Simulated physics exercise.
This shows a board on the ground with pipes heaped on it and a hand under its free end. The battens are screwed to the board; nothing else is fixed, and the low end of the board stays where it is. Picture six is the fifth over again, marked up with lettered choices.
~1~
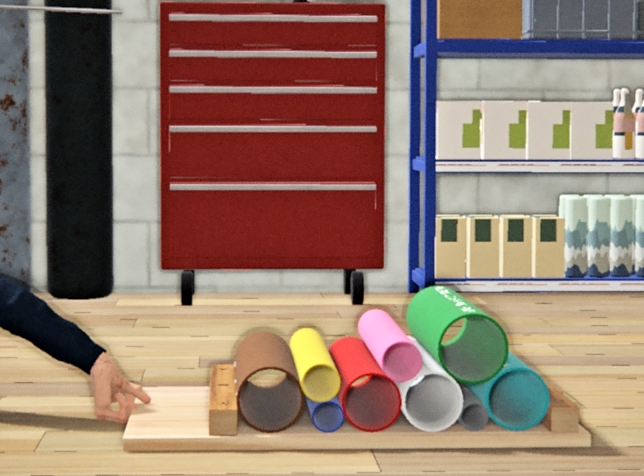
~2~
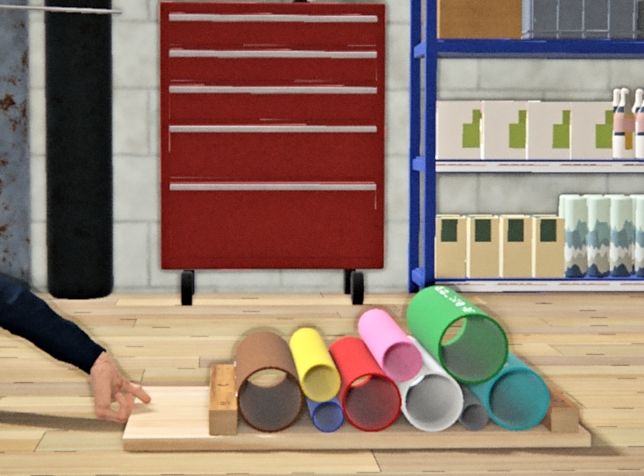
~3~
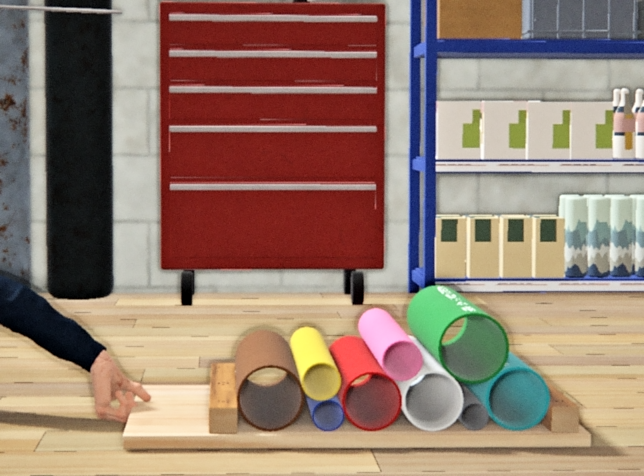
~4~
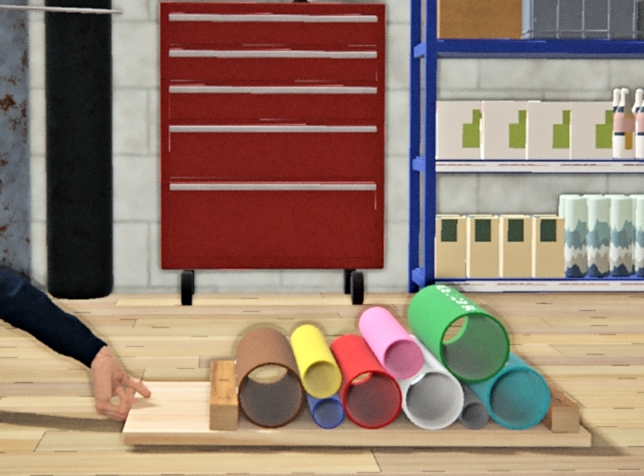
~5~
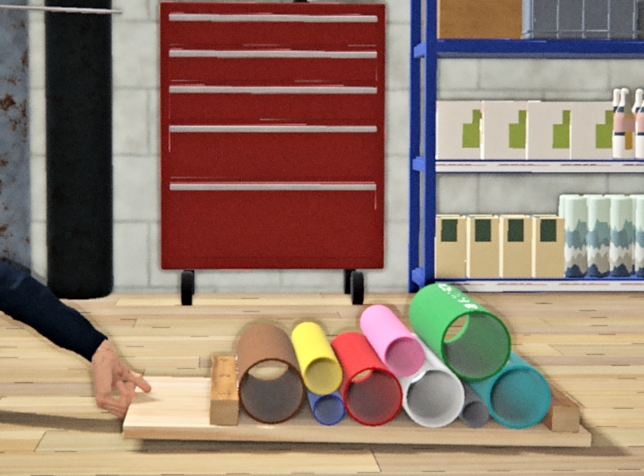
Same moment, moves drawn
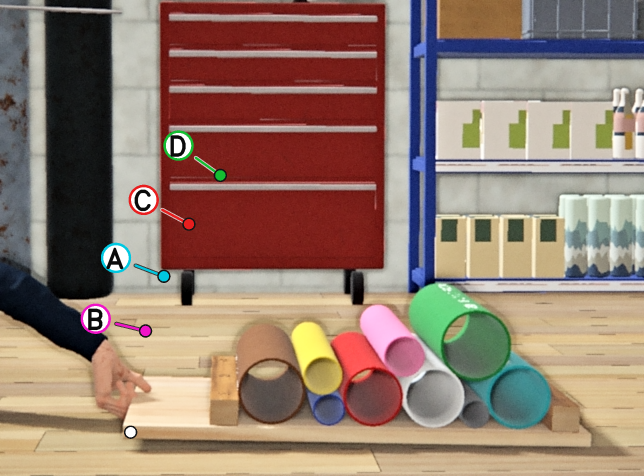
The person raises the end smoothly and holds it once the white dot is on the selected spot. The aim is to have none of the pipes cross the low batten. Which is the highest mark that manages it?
Mark D is as high as it can go.
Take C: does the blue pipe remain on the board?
Yes, with C.
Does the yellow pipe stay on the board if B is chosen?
Yes, with B.
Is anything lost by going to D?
No, at D.
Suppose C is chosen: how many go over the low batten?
It comes to none.
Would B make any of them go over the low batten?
No.
On the marked copy, A at (164, 276); B at (145, 331); C at (189, 224); D at (221, 175); the white dot at (131, 432).
Taking D. A third of the way, board at 20°.
Two thirds of the way, board at 35°.
When it is over, board at 35°, none over the low batten.
As for the rest, A none over the low batten; B none over the low batten; C none over the low batten.
